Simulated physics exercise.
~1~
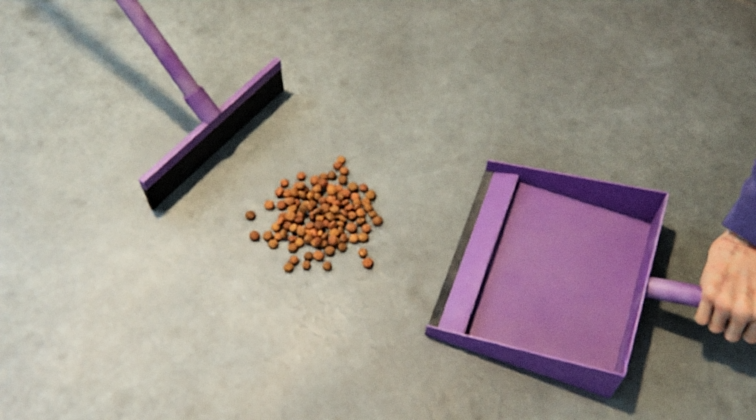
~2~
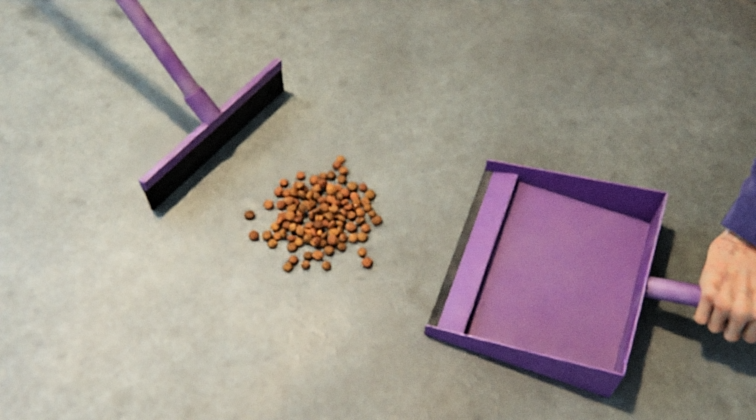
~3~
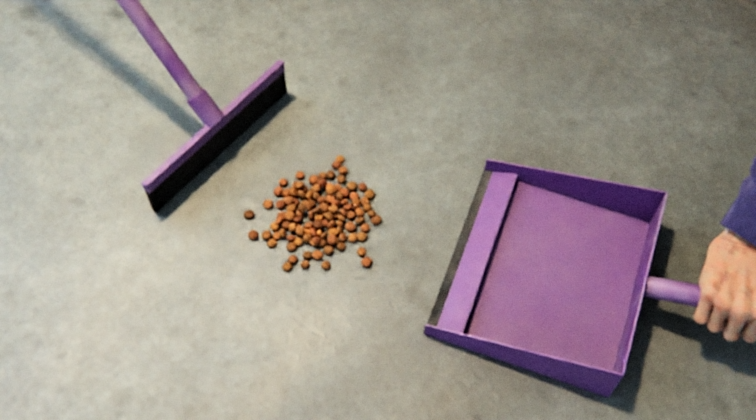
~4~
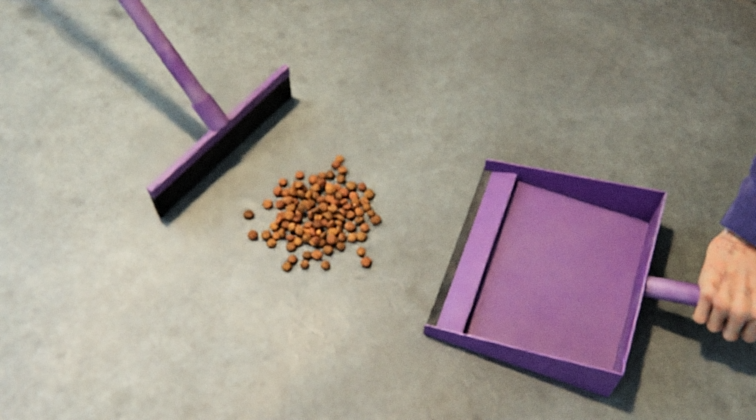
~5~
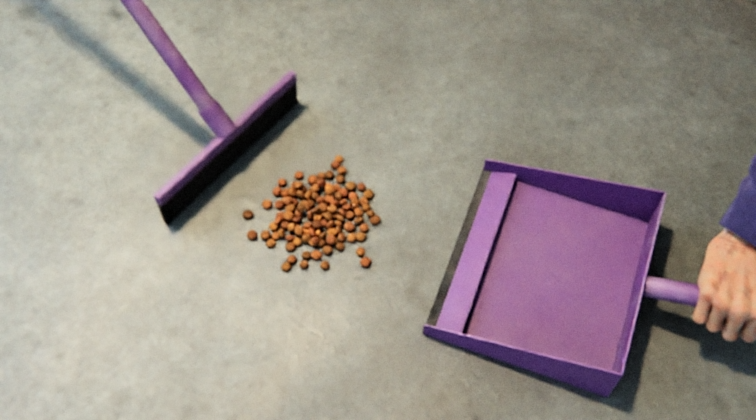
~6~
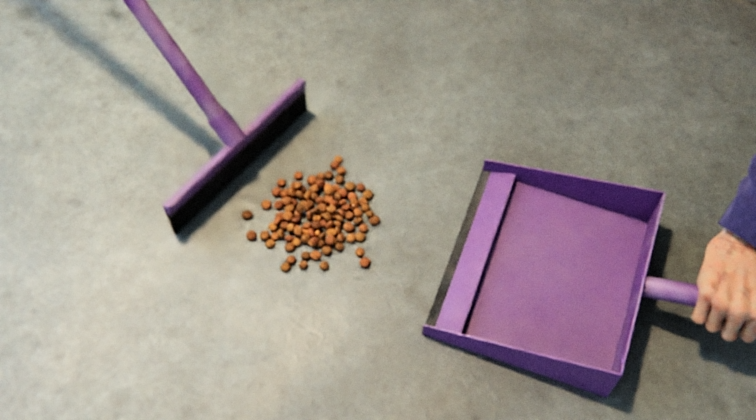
On a grey concrete floor, a purple broom-like blade slid slowly a short way down and right toward a small heap of brown kibble, while a hand held a purple dustpan still on the right.
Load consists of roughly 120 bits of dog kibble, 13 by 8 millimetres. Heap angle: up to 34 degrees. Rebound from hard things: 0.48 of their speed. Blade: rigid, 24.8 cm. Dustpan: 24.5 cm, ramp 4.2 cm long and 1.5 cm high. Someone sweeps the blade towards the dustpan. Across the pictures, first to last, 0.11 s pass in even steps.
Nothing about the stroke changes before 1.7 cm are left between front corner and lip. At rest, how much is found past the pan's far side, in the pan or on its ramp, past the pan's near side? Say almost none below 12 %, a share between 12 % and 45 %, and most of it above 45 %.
In the end past the pan's far side: A tiny portion, in the pan or on its ramp: A sizeable portion, past the pan's near side: A sizeable portion.
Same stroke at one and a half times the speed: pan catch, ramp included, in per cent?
Share: Close to 40 %.
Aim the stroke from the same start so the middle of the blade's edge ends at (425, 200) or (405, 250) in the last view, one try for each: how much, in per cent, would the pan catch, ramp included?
First try around 5 %, second try around 15 %.
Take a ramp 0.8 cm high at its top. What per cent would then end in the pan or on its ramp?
30 per cent.
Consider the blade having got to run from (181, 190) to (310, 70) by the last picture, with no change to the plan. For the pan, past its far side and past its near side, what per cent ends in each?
Pan: 0, far side: 0, near side: 0.
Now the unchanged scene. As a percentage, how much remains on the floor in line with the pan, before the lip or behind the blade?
Close to 50 per cent of them end up there.
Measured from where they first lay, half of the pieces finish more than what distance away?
18 cm, roughly.
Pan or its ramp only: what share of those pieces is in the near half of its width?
90 per cent.
Then, 0.16 s after the last picture, middle of the blade 17 cm from the lip; 0 % over the lip, far side 0 %, near side 0 %.
Then, 0.26 s after the last picture, middle of the blade 9 cm from the lip; 0 % over the lip, far side 0 %, near side 15 %.
Then, 0.50 s after the last picture, middle of the blade 6 cm from the lip; 25 % over the lip, far side 0 %, near side 25 %.
In the end, far side 0 %, pan 25 %, near side 25 %, in front of the lip or behind the blade 50 %.
